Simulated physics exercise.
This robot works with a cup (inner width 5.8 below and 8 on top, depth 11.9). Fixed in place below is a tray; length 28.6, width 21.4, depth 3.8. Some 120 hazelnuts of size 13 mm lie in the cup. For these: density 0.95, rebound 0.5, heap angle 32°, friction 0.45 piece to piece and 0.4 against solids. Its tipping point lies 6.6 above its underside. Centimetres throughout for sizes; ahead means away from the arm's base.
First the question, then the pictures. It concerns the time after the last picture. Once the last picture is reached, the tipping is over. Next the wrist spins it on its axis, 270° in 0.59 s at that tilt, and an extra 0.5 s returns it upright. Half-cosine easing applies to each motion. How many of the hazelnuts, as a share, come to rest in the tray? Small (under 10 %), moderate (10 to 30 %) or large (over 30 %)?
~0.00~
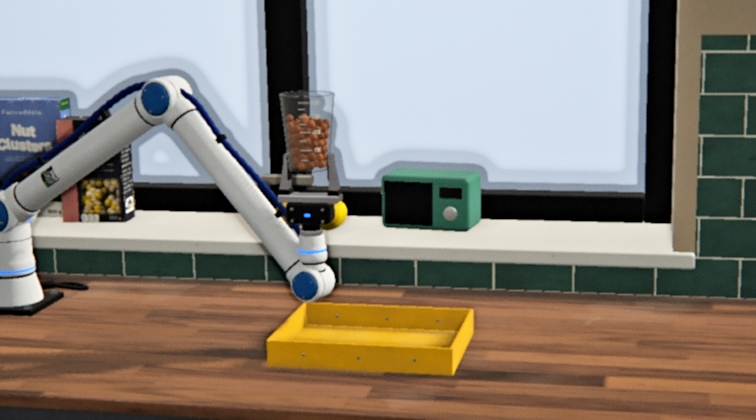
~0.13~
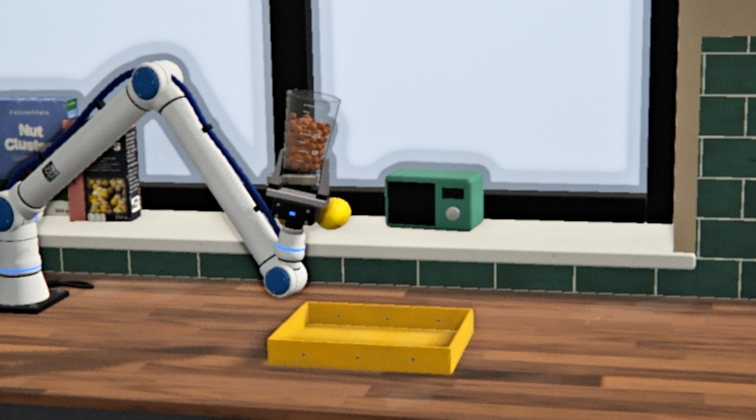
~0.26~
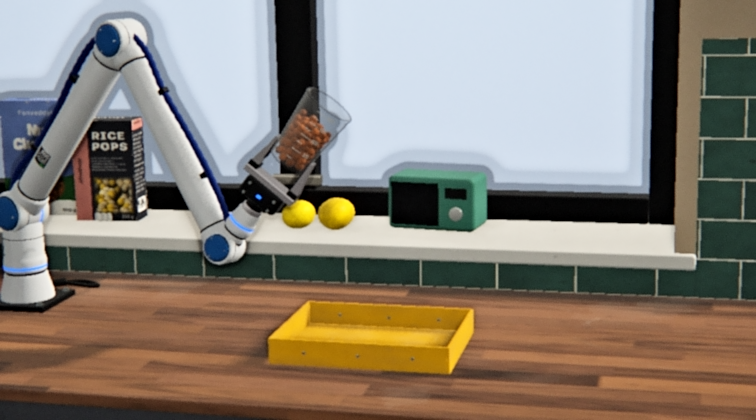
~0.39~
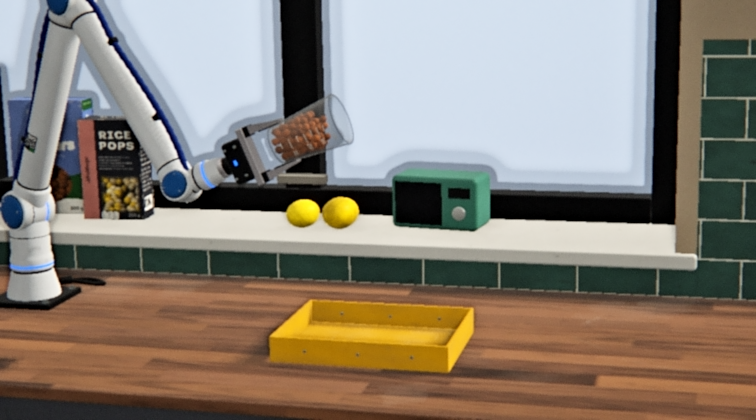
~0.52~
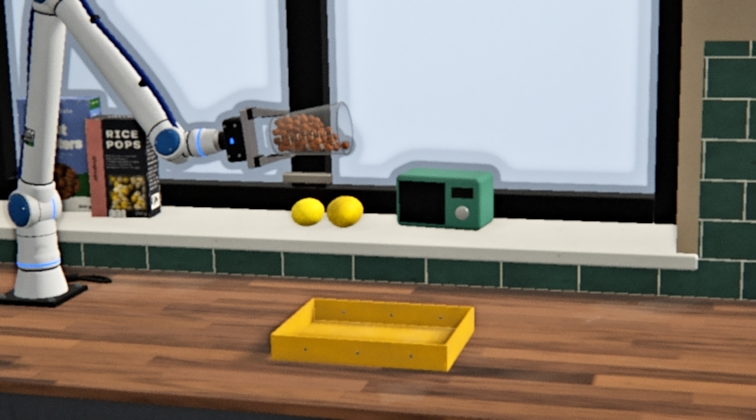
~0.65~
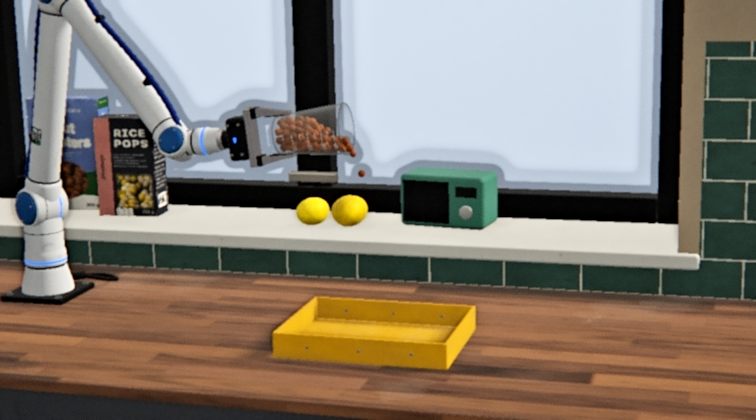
Moderate.
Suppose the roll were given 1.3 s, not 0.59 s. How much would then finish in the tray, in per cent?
In that case around 35 percent.
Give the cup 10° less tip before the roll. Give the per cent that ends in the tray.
Share: About 5 %.
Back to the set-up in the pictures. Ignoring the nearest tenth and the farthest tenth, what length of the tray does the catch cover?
14 cm or thereabouts.
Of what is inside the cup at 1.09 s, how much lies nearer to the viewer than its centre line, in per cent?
35 %.
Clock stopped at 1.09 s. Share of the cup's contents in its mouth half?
Looks like around 45 per cent to me.
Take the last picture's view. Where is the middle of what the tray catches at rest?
I'd mark it about (408, 336) in the last picture.
After 1.09 s, tipped 84°, highest piece 38 above the table; 105 in the cup, 5 in the tray, 9 in flight or on a rim.
After 1.52 s, tipped 34°, highest piece 39 above the table; 93 in the cup, 22 in the tray, 4 in flight or on a rim.
After 1.94 s, upright, highest piece 38 above the table; 93 in the cup, 26 in the tray.
After 2.64 s, upright, highest piece 38 above the table; 93 in the cup, 26 in the tray.
In the end, 93 in the cup, 26 in the tray. That is 22 % in the tray.
